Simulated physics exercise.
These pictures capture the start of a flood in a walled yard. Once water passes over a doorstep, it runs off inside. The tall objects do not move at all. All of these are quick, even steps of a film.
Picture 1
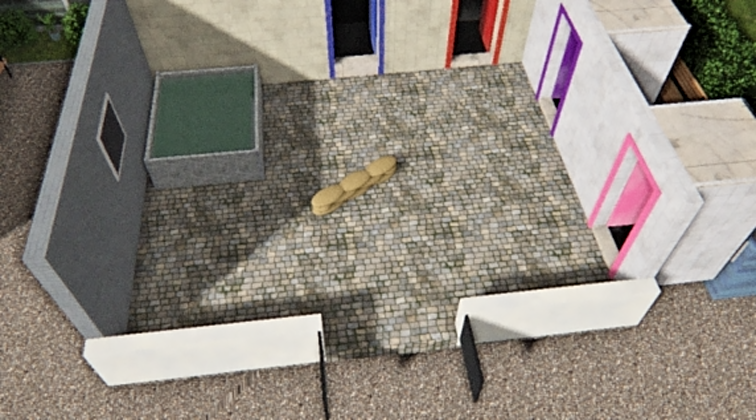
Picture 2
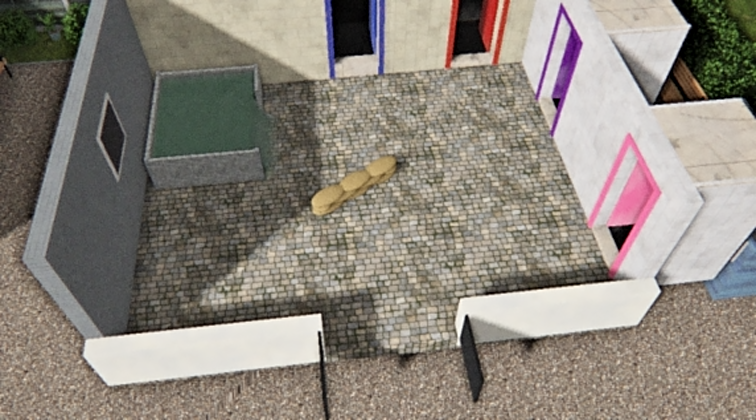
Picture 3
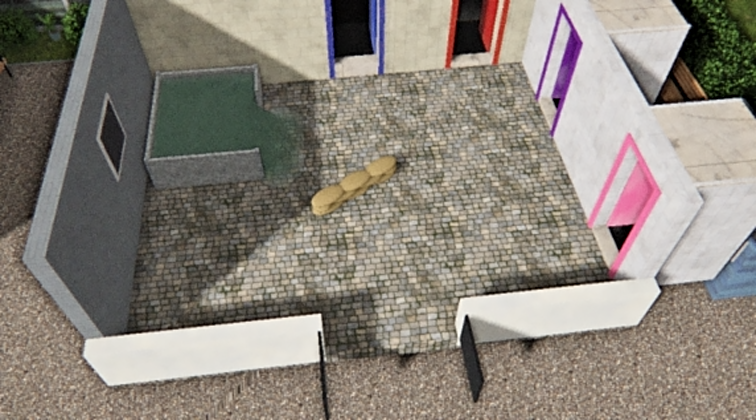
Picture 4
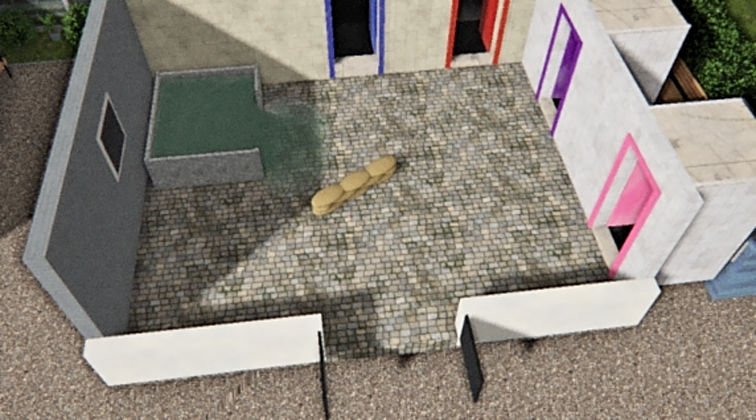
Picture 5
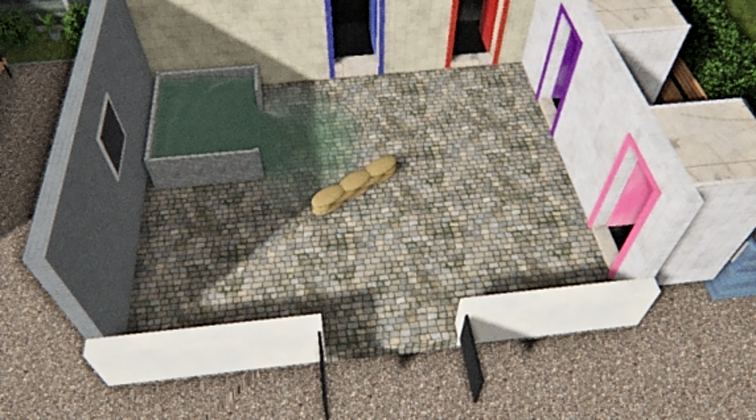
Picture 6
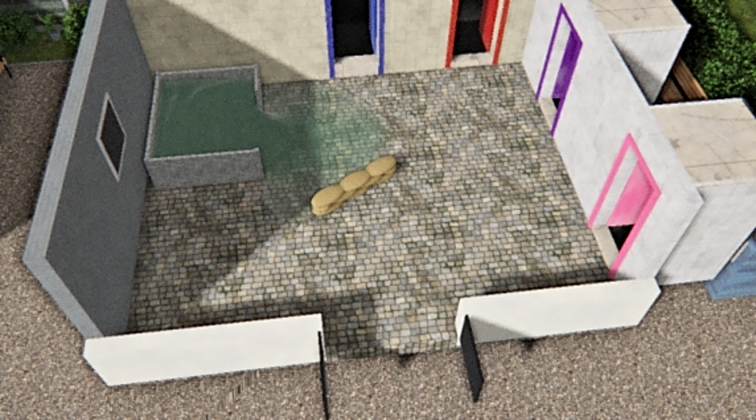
In a walled cobbled yard, green water pours through a gap in a stone tank, spreading rightward across the paving toward sandbags.
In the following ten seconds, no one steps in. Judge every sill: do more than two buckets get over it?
As I see it, pink door: Not beyond two buckets; red door: Beyond two buckets; purple door: Beyond two buckets; blue door: Not beyond two buckets.
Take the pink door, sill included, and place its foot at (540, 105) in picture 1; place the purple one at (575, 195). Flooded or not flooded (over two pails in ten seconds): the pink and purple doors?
The pink door passes that mark; the purple door takes less.
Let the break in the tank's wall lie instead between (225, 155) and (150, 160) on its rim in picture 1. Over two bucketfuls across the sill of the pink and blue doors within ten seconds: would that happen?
The pink door ends up above and the blue door ends up below.
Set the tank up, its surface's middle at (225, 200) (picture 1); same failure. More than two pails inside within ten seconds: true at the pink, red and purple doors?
Going door by door, the pink breaks the limit, then the red comes in under, then the purple comes in under.
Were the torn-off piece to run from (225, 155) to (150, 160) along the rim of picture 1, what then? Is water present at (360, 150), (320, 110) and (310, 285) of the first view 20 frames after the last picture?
In that order: Not flooded, clear, flooded.
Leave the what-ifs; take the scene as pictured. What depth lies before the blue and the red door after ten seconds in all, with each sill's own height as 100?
Near 20 per cent and 40 per cent, respectively.
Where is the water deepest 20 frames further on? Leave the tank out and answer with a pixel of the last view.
(491, 74).
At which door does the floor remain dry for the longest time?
My answer: The pink one.
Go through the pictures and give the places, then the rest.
Still water in the open tank at (206, 113), in the first picture.
The front is at (270, 116), out from the gap at (259, 139), in the second picture.
Water pours out at (259, 140) and has run to (285, 183), in the third picture.
Water pours out at (259, 140) and has run to (315, 109), in the fourth picture.
Water pours out at (259, 141) and has run to (357, 123), in the fifth picture.
Water pours out at (259, 141) and has run to (389, 131), in the sixth picture.
A moment on, water covers 30 % of the floor; the pink door not reached, the red door not reached, the purple door not reached, the blue door wet at the sill, nothing in.
Next, water covers 40 % of the floor; the pink door not reached, the red door wet at the sill, nothing in, the purple door under two buckets in, the blue door wet at the sill, nothing in.
Then, water covers 55 % of the floor; the pink door wet at the sill, nothing in, the red door under two buckets in, the purple door far over two buckets in, the blue door wet at the sill, nothing in.
Later, water covers 70 % of the floor; the pink door wet at the sill, nothing in, the red door over two buckets in, the purple door far over two buckets in, the blue door wet at the sill, nothing in.
In the end, water covers 95 % of the floor; the pink door under two buckets in, the red door over two buckets in, the purple door far over two buckets in, the blue door wet at the sill, nothing in.
